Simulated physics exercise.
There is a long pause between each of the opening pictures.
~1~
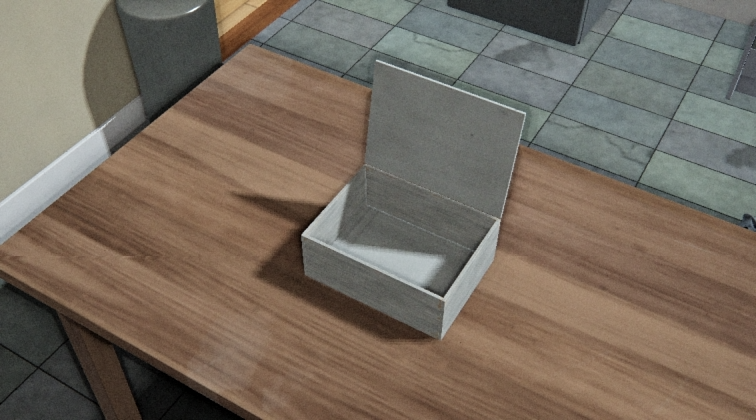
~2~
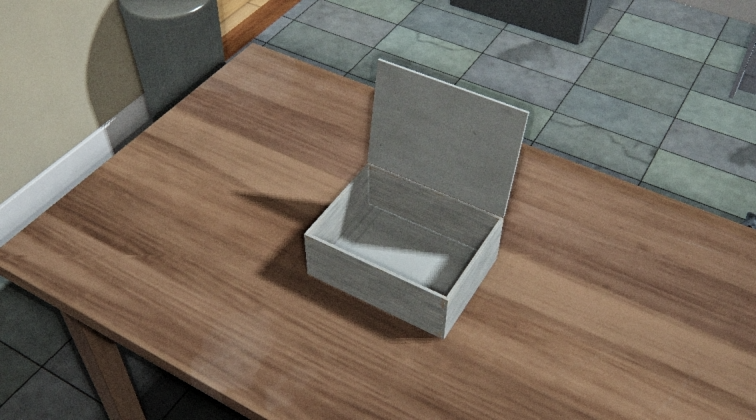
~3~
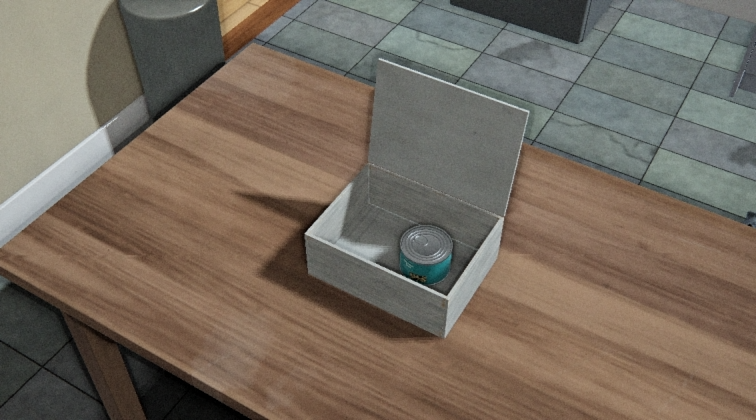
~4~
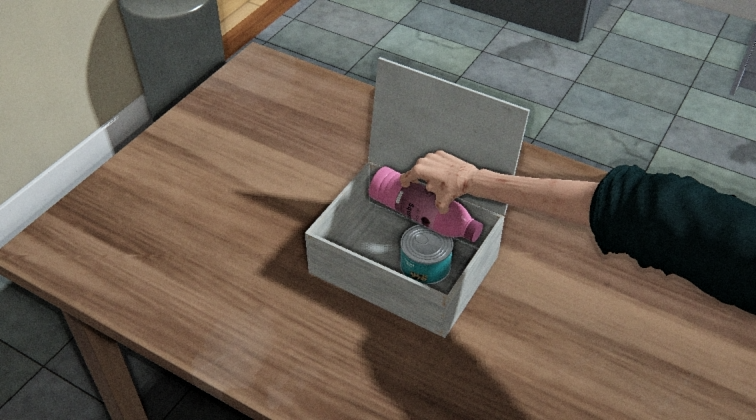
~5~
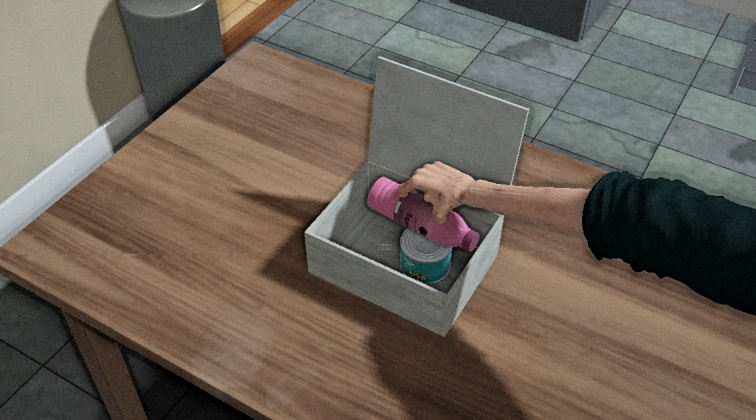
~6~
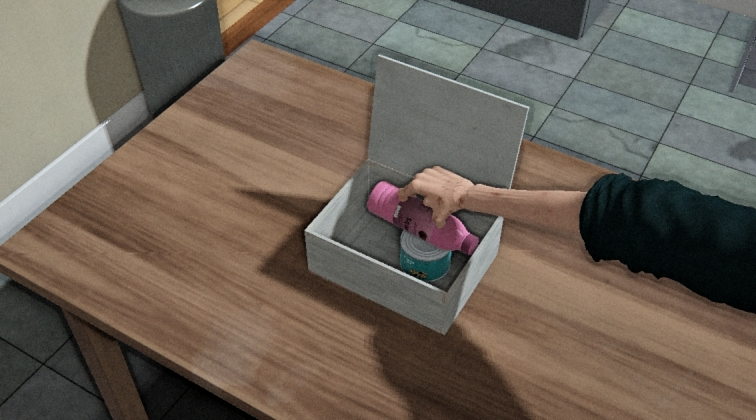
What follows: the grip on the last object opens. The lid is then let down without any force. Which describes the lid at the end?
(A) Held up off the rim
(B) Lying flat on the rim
Held up off the rim.
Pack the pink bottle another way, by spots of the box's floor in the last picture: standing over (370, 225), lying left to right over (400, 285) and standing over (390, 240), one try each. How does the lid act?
First, it will not close; second, it closes; third, it will not close.
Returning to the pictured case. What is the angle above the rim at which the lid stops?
About 16° above the rim.
Then, 1.40 s after the last picture, lid 77° above the rim.
Then, 1.80 s after the last picture, lid 33° above the rim.
At rest, lid 17° above the rim; both in place. Seen from the same camera at the end, pink bottle near (424, 220).
